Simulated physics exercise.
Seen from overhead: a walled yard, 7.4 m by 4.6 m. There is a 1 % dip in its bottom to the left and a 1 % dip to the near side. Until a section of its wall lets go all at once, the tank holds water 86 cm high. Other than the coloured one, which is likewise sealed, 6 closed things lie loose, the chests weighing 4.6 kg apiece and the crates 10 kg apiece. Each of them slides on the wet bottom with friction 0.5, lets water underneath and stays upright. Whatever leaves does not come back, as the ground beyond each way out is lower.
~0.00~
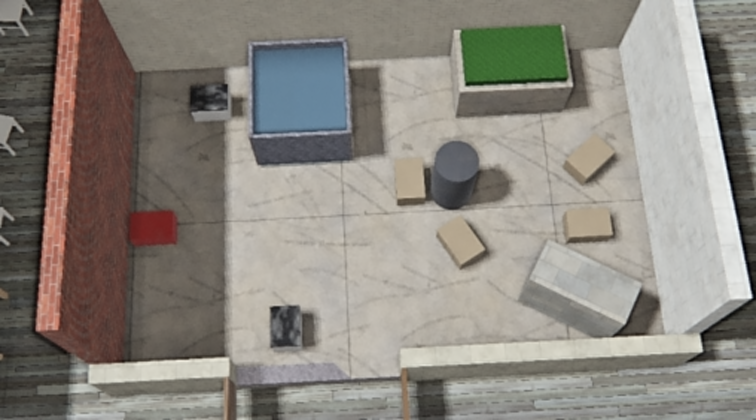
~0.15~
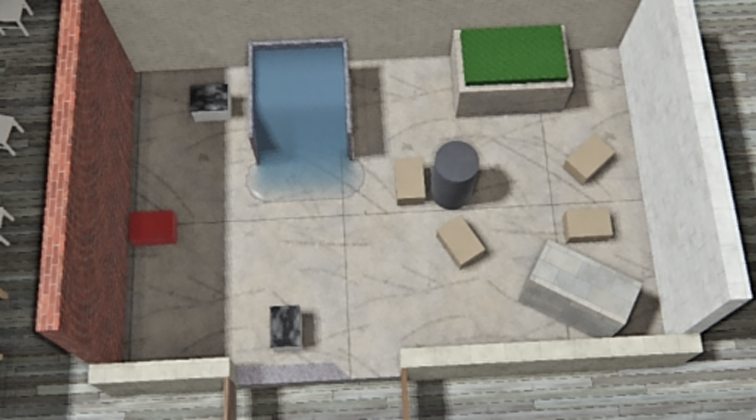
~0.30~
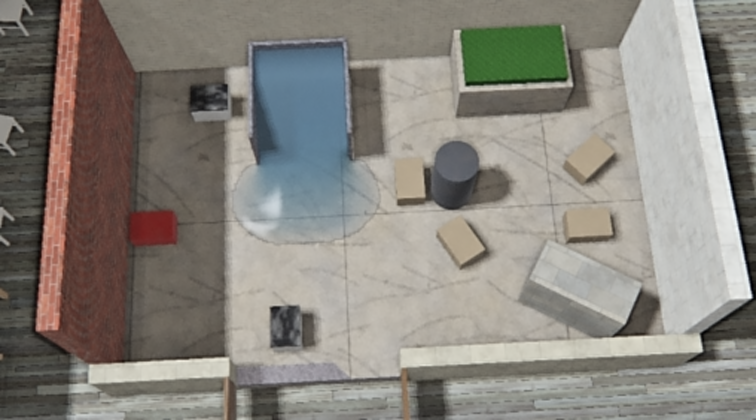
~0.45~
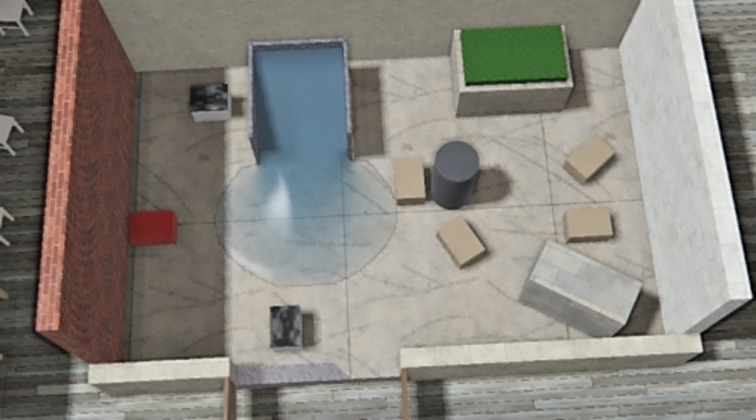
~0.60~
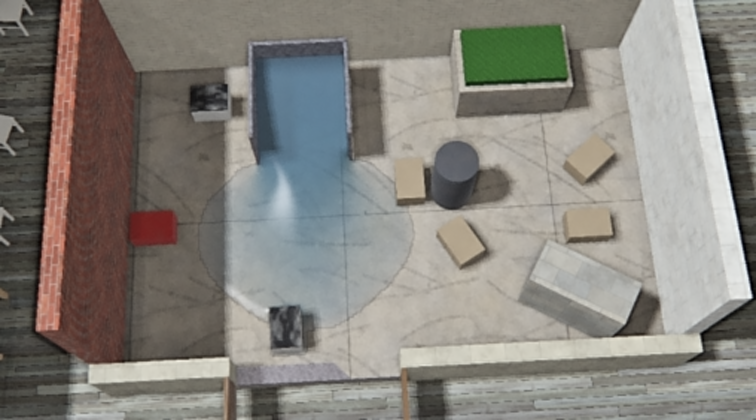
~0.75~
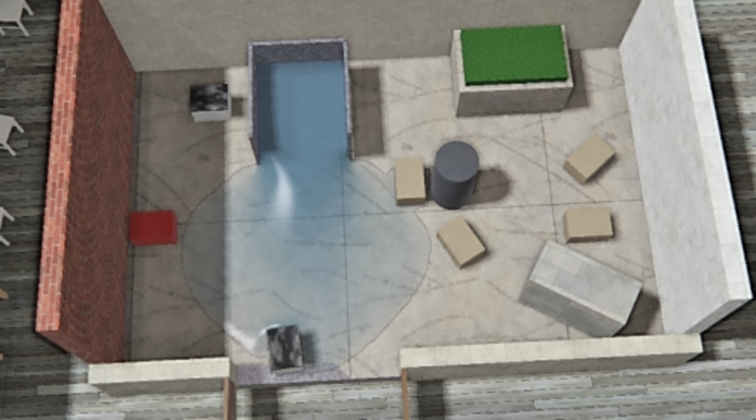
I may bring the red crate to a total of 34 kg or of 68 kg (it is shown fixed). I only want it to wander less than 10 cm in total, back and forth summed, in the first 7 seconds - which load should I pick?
You need the heavier load.
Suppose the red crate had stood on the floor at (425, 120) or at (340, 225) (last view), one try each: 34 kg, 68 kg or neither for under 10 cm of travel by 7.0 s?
Well, the little one does for the first, nothing does it for the second.
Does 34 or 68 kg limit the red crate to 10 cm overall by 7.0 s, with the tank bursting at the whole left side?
Well, in that case neither one does it.
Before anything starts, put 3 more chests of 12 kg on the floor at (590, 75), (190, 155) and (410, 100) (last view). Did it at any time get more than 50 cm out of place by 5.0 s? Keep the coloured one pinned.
Taking them one by one: Below the mark; below the mark; below the mark.
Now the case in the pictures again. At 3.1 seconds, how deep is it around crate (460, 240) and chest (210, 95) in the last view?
Roughly 1 and 0 cm.
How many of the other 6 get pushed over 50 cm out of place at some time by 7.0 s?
The total is 1.
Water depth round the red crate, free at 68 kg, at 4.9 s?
Depth: Approx. 4 cm.
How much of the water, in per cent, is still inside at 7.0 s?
Still held: Near 44 %.
After 1.4 s the red crate would be 0 cm from its start with 34 kg and 0 cm from its start with 68 kg; 2 cm of water round it then.
After 3.1 s the red crate would be 15 cm from its start with 34 kg and 0 cm from its start with 68 kg; 10 cm of water round it then.
After 4.9 s the red crate would be 36 cm from its start with 34 kg and 0 cm from its start with 68 kg; 4 cm of water round it then.
After 7.0 s the red crate would be 36 cm from its start with 34 kg and 0 cm from its start with 68 kg; 4 cm of water round it then.
